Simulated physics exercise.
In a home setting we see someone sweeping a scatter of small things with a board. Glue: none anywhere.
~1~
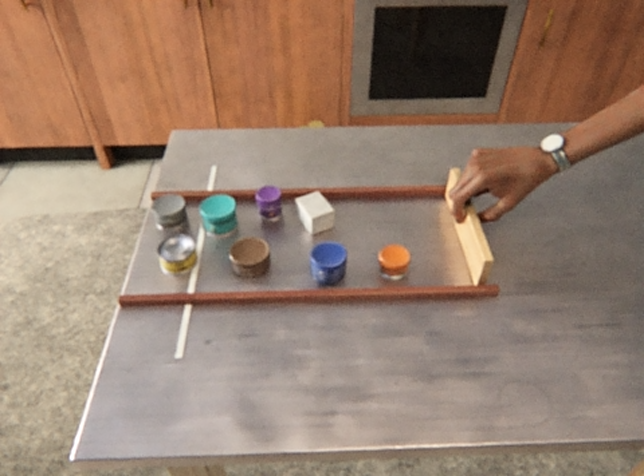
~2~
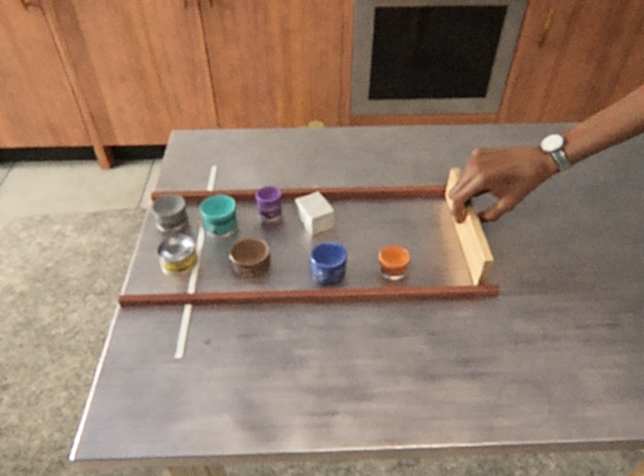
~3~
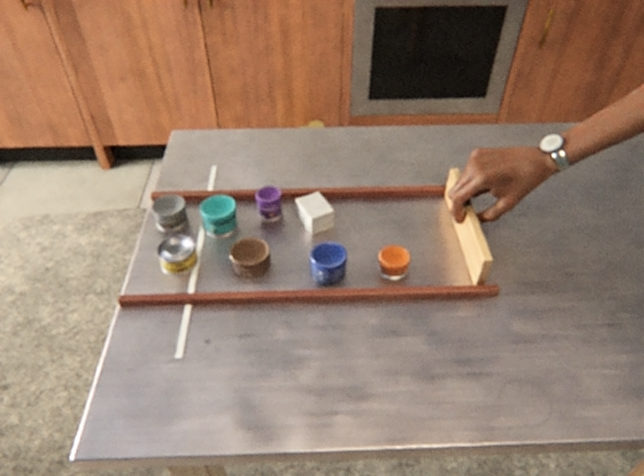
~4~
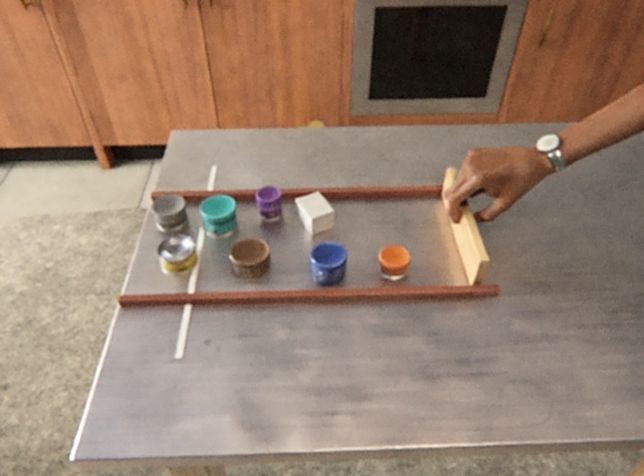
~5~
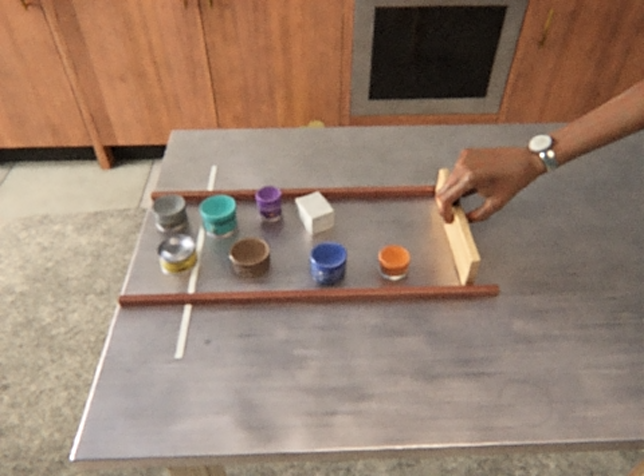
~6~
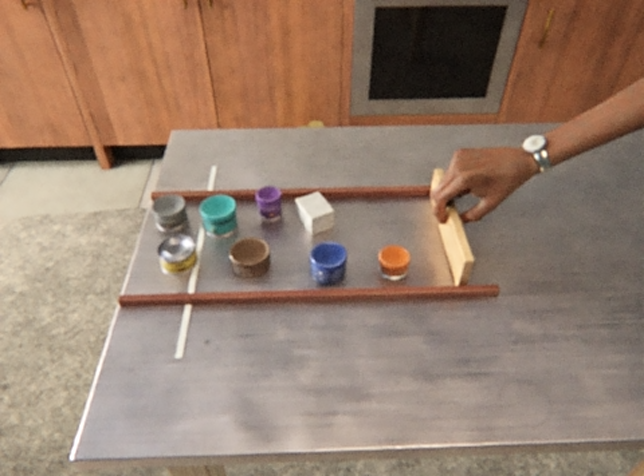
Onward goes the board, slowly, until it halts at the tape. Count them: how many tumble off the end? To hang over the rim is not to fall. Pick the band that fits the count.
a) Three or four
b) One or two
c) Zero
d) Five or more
The answer is b.
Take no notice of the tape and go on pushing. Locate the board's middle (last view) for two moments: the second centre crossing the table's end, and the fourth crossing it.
At roughly (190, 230), then roughly (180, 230).
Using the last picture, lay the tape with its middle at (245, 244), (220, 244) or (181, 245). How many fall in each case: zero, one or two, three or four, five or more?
Zero; none at all; one to two.
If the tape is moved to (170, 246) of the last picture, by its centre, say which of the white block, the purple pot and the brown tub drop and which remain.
Observed: White block hangs on; purple pot slides off; brown tub hangs on.
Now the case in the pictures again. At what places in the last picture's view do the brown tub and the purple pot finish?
Near (178, 247) and (167, 204).
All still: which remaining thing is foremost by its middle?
That would be the yellow tin.
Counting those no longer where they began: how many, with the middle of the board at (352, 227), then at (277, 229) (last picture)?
One spot: 2. Other spot: 6.
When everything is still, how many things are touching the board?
That number would be 3.
Soon after, none off yet; grey tin at rest near (170, 213); yellow tin at rest near (178, 255); turquoise tin at rest near (220, 216).
In the end, the number that fall off is one or two; gone, grey tin.
